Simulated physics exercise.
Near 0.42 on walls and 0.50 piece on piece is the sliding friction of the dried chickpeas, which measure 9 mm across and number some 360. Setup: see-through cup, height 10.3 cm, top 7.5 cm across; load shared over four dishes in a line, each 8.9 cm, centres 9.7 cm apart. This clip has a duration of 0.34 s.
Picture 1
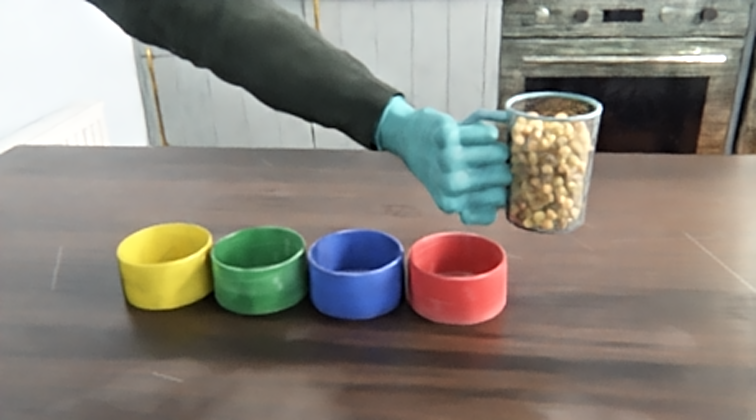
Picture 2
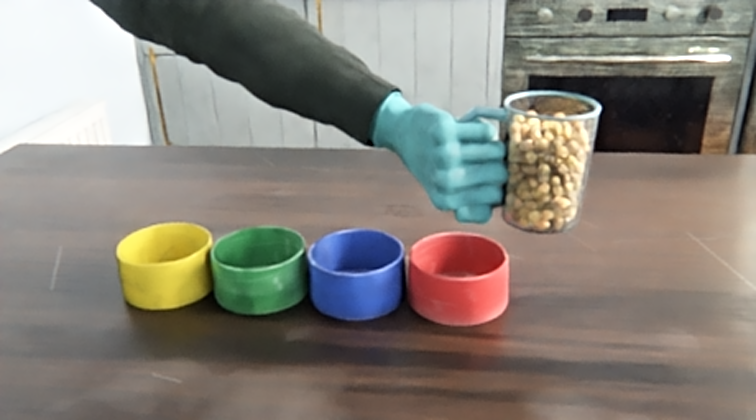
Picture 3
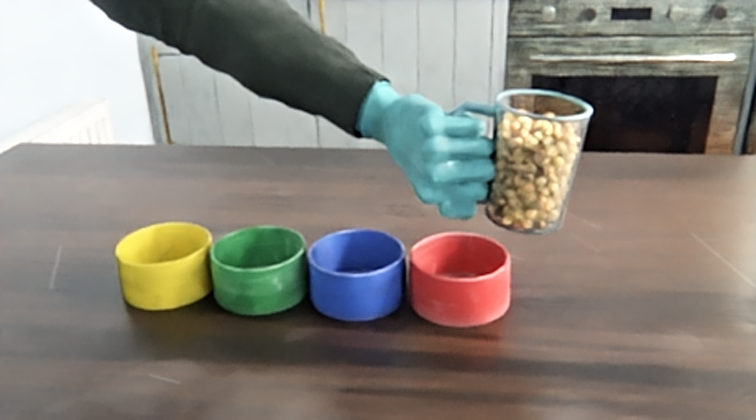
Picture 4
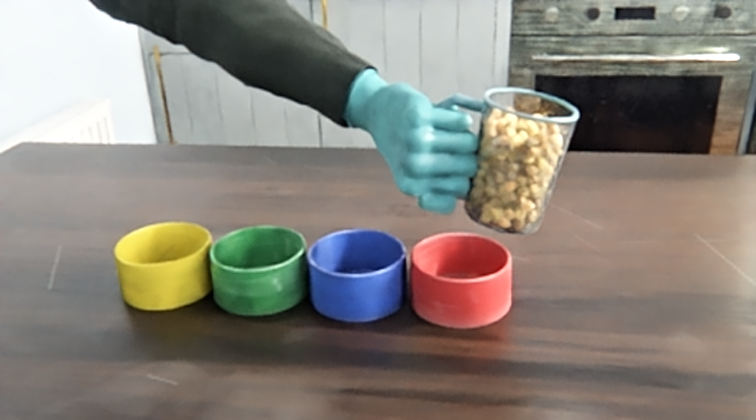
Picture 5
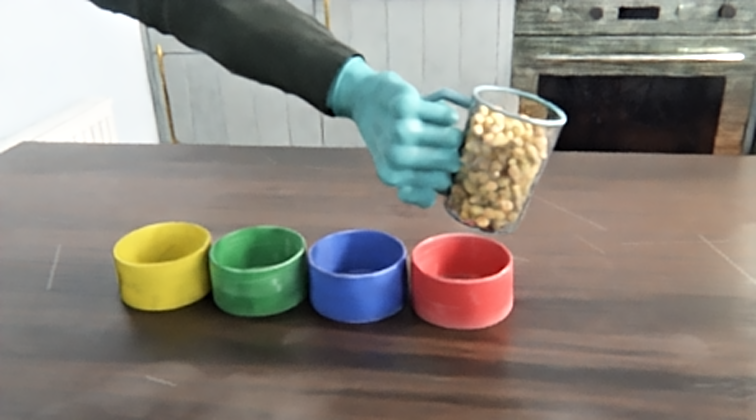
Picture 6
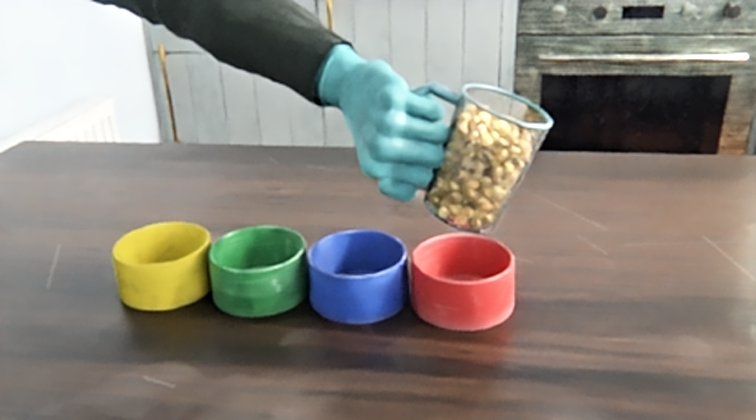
A gloved hand moving a see-through cup of small pieces left and tilting it above a row of four coloured dishes.
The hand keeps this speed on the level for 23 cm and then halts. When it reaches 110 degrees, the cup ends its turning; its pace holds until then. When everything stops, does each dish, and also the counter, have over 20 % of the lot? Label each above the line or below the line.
Red: Below the line; blue: Above the line; green: Below the line; yellow: Below the line; counter: Below the line.
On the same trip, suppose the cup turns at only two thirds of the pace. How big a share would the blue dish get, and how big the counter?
Blue 100, counter 0.
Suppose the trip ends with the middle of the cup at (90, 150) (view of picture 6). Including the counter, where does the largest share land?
Yellow.
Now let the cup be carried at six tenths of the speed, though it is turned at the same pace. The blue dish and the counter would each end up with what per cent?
Shares: Blue 90, counter 10.
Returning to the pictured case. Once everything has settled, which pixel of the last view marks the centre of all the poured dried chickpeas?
At about (363, 267).
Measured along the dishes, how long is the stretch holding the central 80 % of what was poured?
Spread: Around 6 cm.
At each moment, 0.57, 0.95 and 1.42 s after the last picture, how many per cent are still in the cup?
It goes roughly like this: 100, 100, 55 per cent.
Then, 0.57 s after the last picture, tilt 63 degrees; cup holds 100 %.
Then, 0.95 s after the last picture, tilt 91 degrees; cup holds 100 %.
Then, 1.42 s after the last picture, tilt 110 degrees; cup holds 55 %, blue 45 %.
In the end, red 0 %, blue 95 %, green 0 %, yellow 0 %, counter 5 %.
